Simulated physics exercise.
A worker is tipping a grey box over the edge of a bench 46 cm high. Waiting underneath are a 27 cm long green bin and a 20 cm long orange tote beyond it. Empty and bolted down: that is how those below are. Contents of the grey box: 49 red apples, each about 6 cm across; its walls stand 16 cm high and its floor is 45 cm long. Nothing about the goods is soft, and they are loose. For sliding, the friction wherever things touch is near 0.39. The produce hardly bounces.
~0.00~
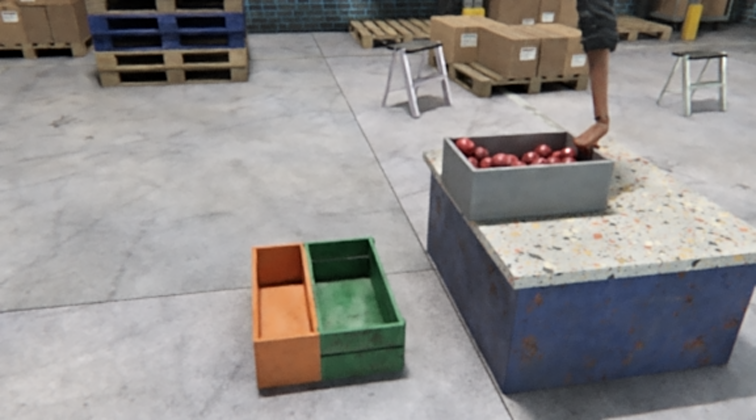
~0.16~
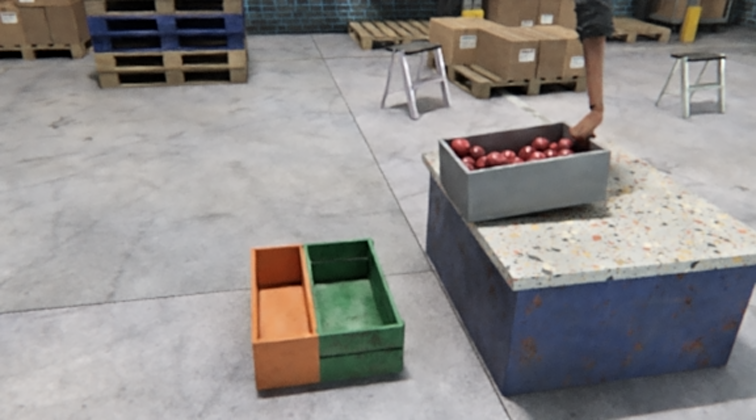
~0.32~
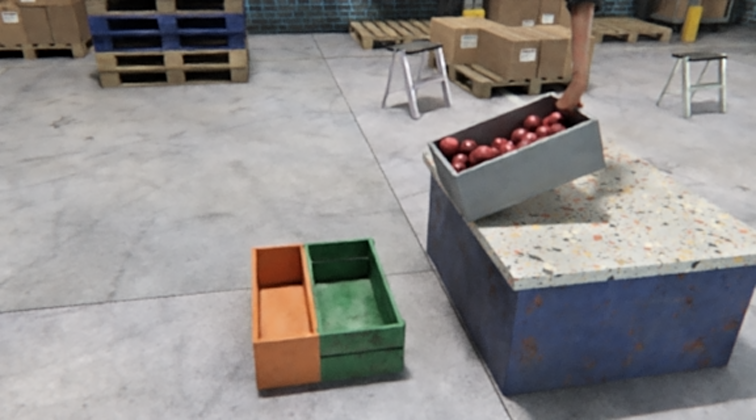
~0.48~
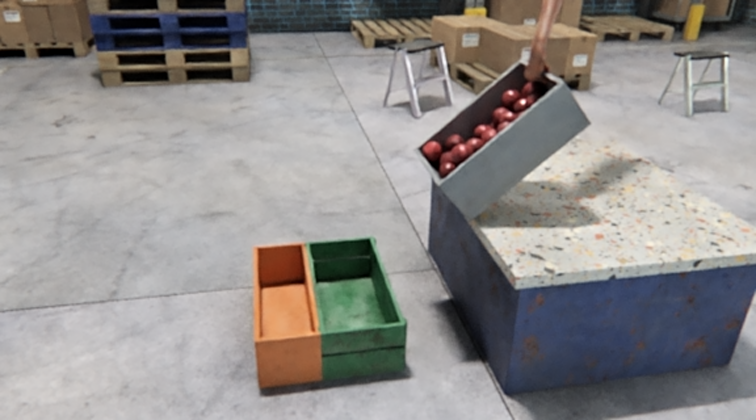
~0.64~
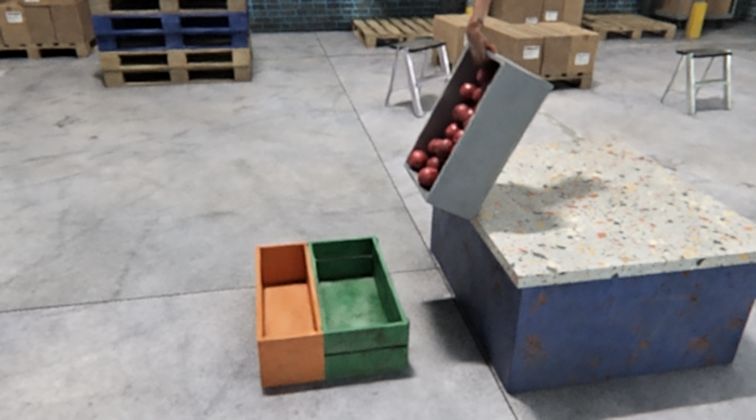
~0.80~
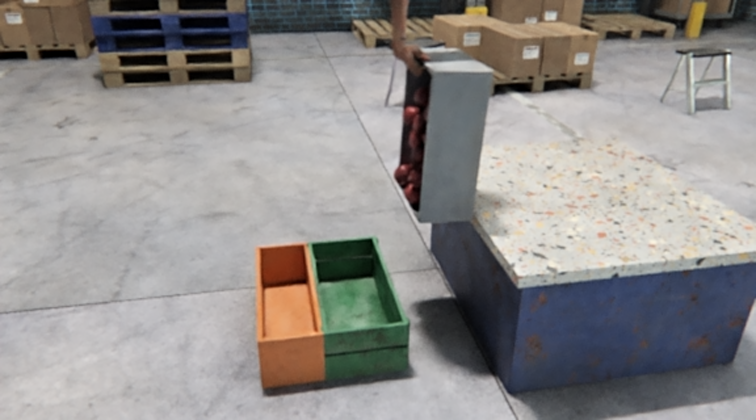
The clip opens on a grey box of red apples sitting level on a speckled-top bench, a hand at its far end, with a green bin and an orange tote on the floor to the left. The hand raises that end, tilting the box leftward ever more steeply until it stands nearly upright, apples still inside.
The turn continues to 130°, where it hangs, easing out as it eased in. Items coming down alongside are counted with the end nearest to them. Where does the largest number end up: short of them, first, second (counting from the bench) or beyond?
Nearer.
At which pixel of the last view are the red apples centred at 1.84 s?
Look near pixel (347, 309).
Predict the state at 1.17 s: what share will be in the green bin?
I'd put it near 30 in a hundred by then.
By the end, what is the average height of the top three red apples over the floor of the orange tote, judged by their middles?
Around 3 centimetres.
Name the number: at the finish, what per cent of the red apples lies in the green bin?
Close to 90 in a hundred of them.
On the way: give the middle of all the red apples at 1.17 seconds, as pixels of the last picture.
I'd put it close to (359, 228).
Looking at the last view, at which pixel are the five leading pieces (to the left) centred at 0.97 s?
Somewhere near pixel (360, 215) of the last view.
After 0.97 s, tilt 109°; 33 still in the grey box and 16 in the air.
After 1.17 s, tilt 126°; 9 still in the grey box, 15 in the green bin and 25 in the air.
After 1.47 s, tilt 130°; 41 in the green bin, 3 in the orange tote and 5 in the air.
When it is over (at 1.84 s), 43 in the green bin, 5 in the orange tote and 1 on the ground beyond the orange tote.
